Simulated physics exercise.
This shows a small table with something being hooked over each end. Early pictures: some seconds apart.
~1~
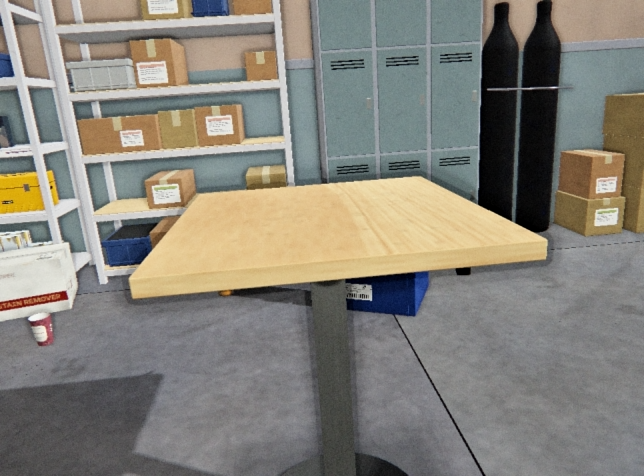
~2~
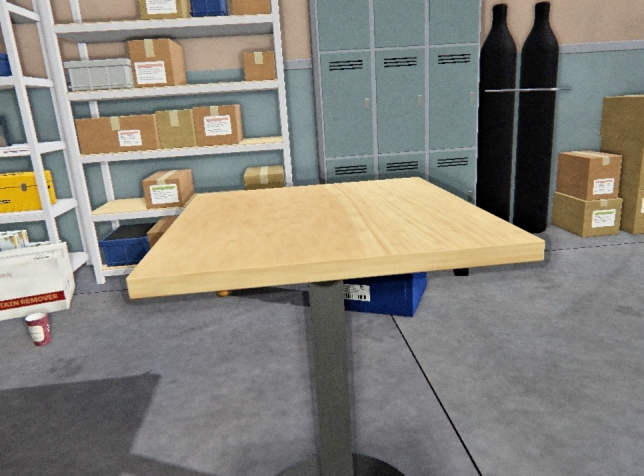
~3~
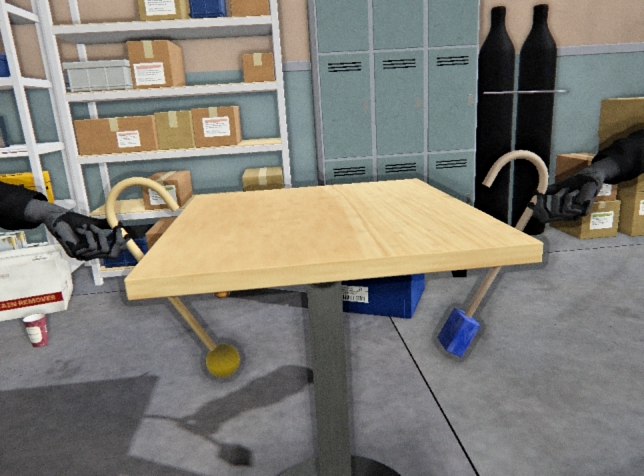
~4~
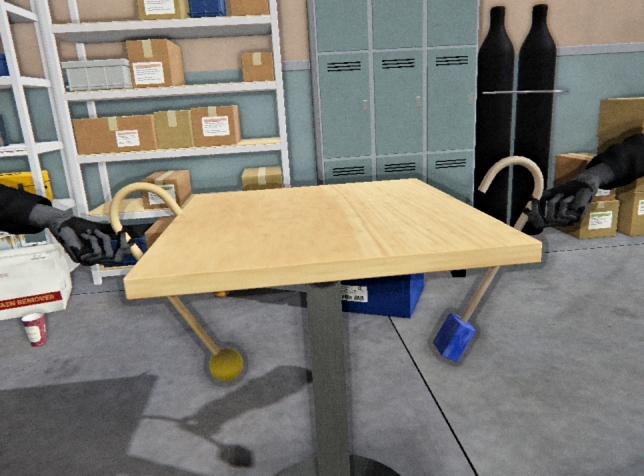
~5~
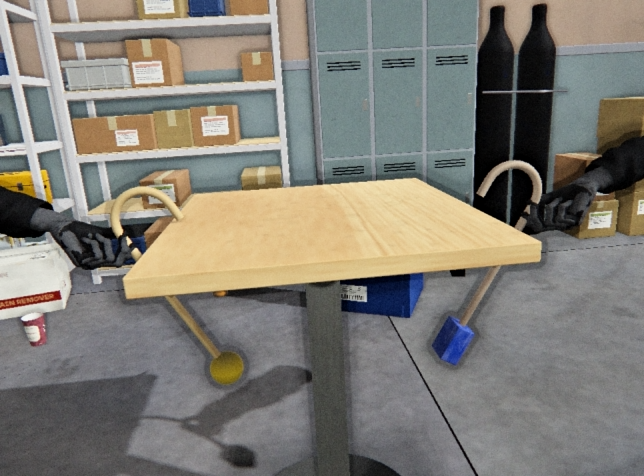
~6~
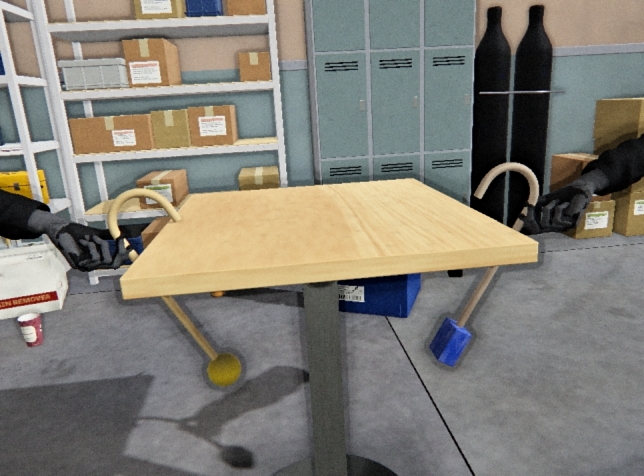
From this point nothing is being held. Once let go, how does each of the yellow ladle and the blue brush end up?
The yellow ladle stays hooked; the blue brush falls off.
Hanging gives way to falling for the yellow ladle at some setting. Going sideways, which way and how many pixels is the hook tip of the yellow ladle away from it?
The flip comes at close to 12 pixels toward the left.
Then, 0.32 s past the last view, yellow ladle at rest near (186, 290); blue brush in the air near (467, 422).
Then, 0.46 s past the last view, yellow ladle at rest near (185, 290); blue brush in the air near (508, 433).
Finally, the yellow ladle remains in place, near (187, 290); the blue brush drops past the edge.
